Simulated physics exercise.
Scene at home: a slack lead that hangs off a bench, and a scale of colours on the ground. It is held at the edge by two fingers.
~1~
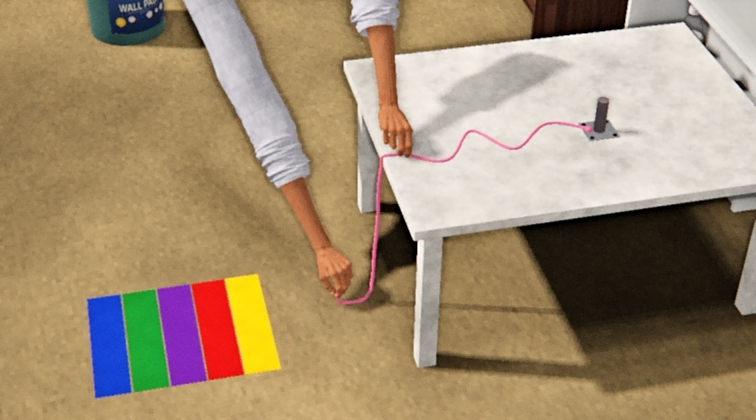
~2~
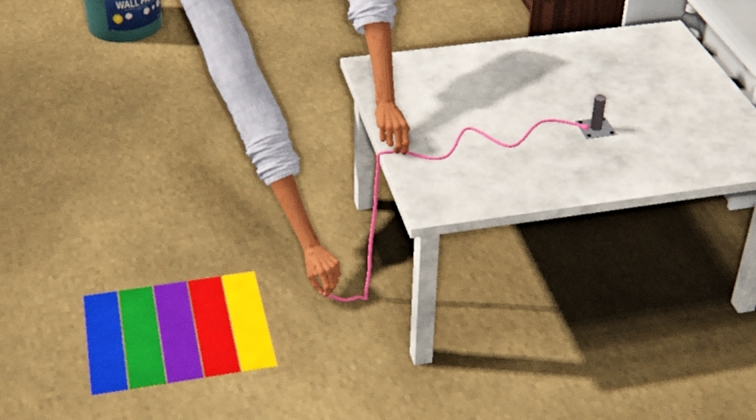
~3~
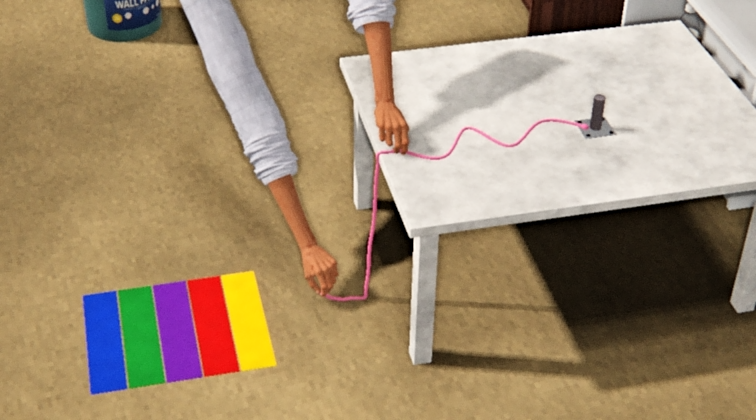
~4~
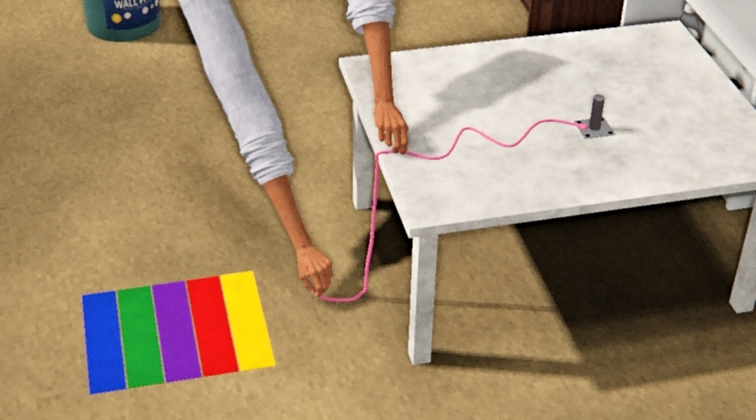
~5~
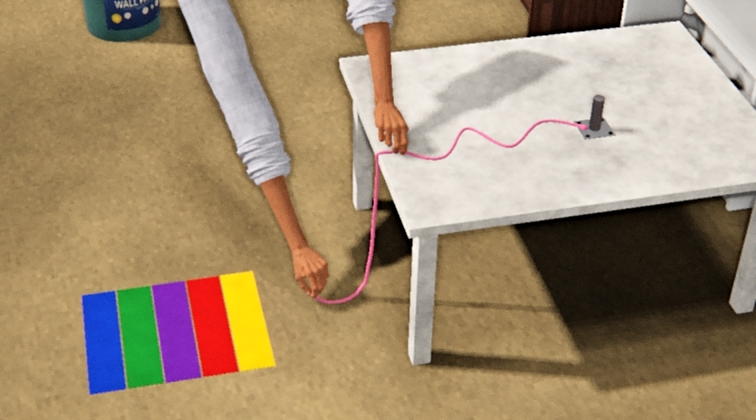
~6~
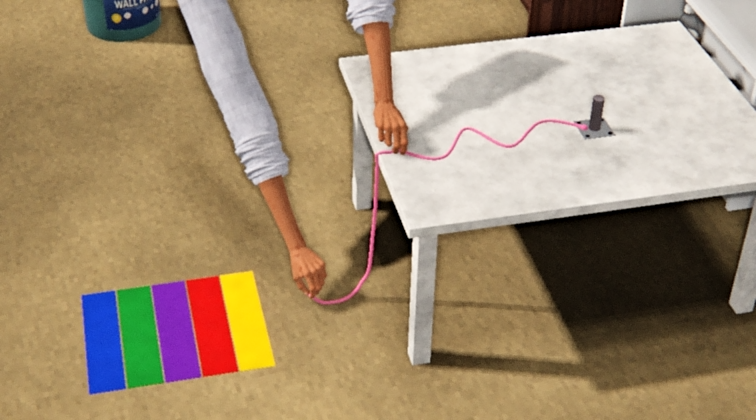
In a home setting, one hand presses a slack pink lead at the edge of a white bench while the other, holding its end low, moves slightly left toward a striped colour scale on the ground, then slows to almost nothing.
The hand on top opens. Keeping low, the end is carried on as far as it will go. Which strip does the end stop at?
The green one.
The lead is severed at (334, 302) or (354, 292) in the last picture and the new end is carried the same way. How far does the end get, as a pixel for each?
First (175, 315), then (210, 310).
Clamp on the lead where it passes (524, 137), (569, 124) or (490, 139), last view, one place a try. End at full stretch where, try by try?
Results: (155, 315); (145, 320); (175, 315).
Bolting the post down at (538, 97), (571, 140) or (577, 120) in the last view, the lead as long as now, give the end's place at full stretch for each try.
You'd find it around (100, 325), then (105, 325), and finally (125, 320).
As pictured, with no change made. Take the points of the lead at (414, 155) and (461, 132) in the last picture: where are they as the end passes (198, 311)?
The first goes to (371, 180), the other to (426, 146).
Soon after, end near (198, 311); over red.
Then, end near (159, 317); over purple.
At full stretch, end near (138, 320); over green. The green one.
